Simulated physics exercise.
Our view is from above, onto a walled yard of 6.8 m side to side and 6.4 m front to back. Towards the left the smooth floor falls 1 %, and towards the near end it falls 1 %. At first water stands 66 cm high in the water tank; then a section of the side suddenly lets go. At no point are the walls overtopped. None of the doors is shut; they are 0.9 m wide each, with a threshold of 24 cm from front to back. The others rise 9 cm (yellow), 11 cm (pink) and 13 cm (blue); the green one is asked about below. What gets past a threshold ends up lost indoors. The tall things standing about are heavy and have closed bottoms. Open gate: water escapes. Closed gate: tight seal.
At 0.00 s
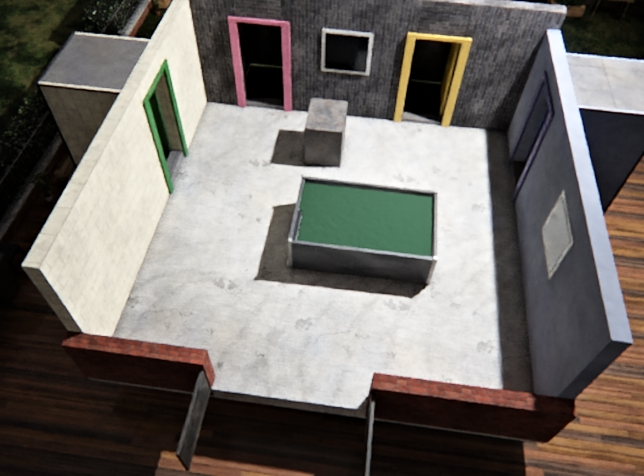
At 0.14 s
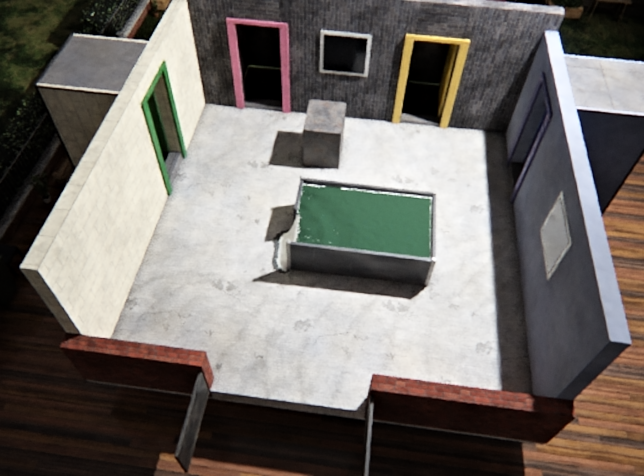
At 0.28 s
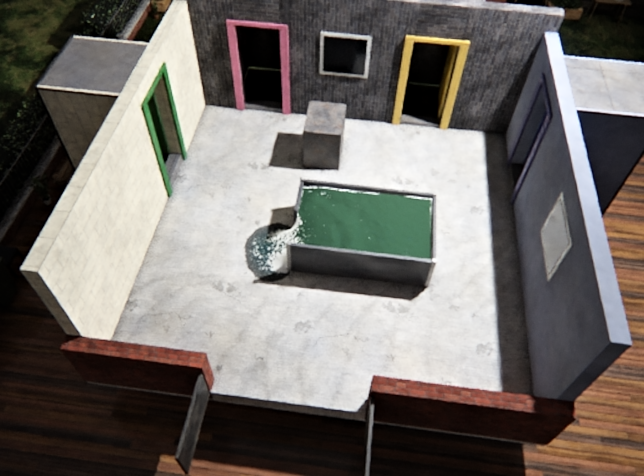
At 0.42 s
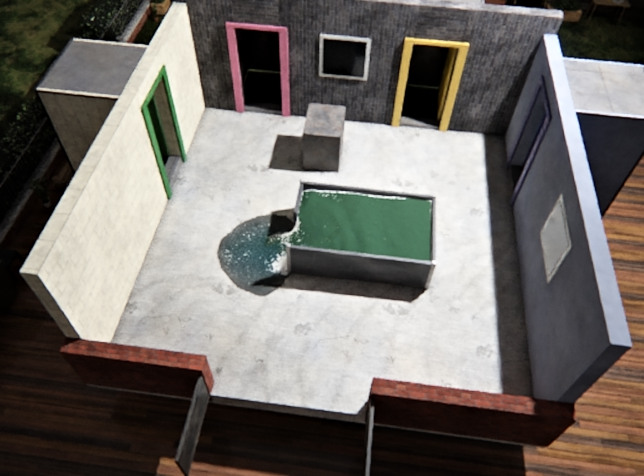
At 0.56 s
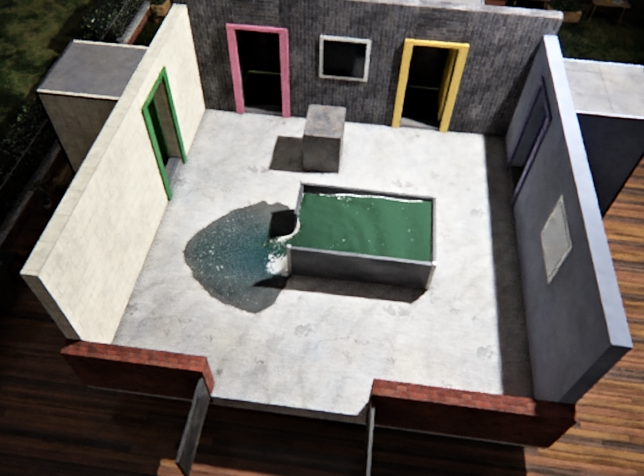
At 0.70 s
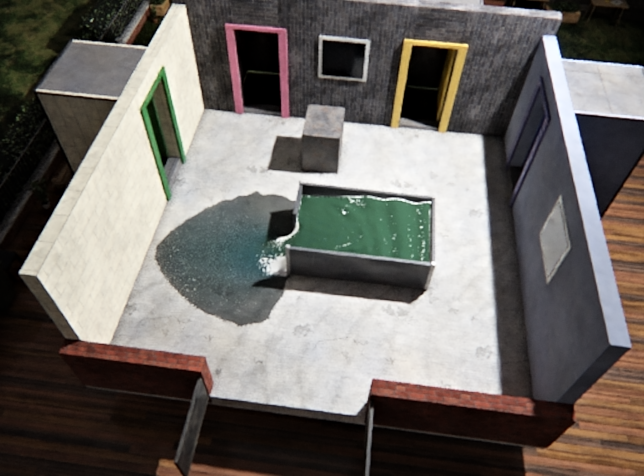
Walled yard with coloured doorways, a tank of green water breaking open at its left end and water spreading across the pale floor.
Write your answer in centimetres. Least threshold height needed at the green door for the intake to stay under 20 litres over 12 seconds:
10 cm or so.
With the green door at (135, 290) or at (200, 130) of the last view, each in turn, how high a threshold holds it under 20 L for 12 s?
Around 20 and 8.5 cm respectively.
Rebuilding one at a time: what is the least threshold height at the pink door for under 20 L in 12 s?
For pink: Close to 6.0 cm.
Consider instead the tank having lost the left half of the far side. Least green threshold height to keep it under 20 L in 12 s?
Some 15 centimetres.
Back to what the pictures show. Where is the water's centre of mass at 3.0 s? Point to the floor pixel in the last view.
Look at about (275, 251) in the last view.
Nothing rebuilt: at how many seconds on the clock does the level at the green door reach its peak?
The depth peaks at about 2.0 seconds.
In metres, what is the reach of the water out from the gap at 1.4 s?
Near 3.4 metres, give or take.
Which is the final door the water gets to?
Door: Blue.
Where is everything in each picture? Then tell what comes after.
The first frame shows the water tank at (365, 218) is whole and still, 66 cm deep; the green door at (168, 135) is dry.
In the second frame, water pours out at (294, 241) and has run 0.3 m, to (276, 262); about 9 cm deep outside, 66 cm at the back.
In the third frame, the front is at (250, 249), 0.8 m from the gap at (294, 244); 0.7 m2 of floor is wet, 66 cm left at the back.
In the fourth frame, water pours out at (294, 247) and has run 1.3 m, to (222, 256); about 6 cm deep outside, 66 cm at the back.
In the fifth frame, the front is at (190, 257), 1.9 m from the gap at (295, 248); 3.0 m2 of floor is wet, 66 cm left at the back.
In the sixth frame, the front is at (162, 248), 2.4 m from the gap at (293, 248); 4.3 m2 of floor is wet, 61 cm left at the back; the green door at (166, 142), 3.1 m from the gap, is still 1.2 m from the nearest water.
After 1.4 s water covers 20 % of the floor, deepest (36 cm) near (284, 257); 8 cm at the green door, 0 litres in over its 19 cm threshold.
After 3.0 s water covers 30 % of the floor, deepest (30 cm) near (101, 367); 14 cm at the green door, 0 litres in over its 19 cm threshold.
After 12.0 s water covers 95 % of the floor, deepest (12 cm) near (101, 367); 7 cm at the green door, 0 litres in over its 19 cm threshold.
At the green door as built, the water arrived by 1.3 s and peaked near 17 cm at 2.0 s.
Run again over the same 12 s with other heights there, 31 litres in over 8.5 cm, 11 litres over 11.5 cm. The limit of 20 litres is kept from about 10 cm up.
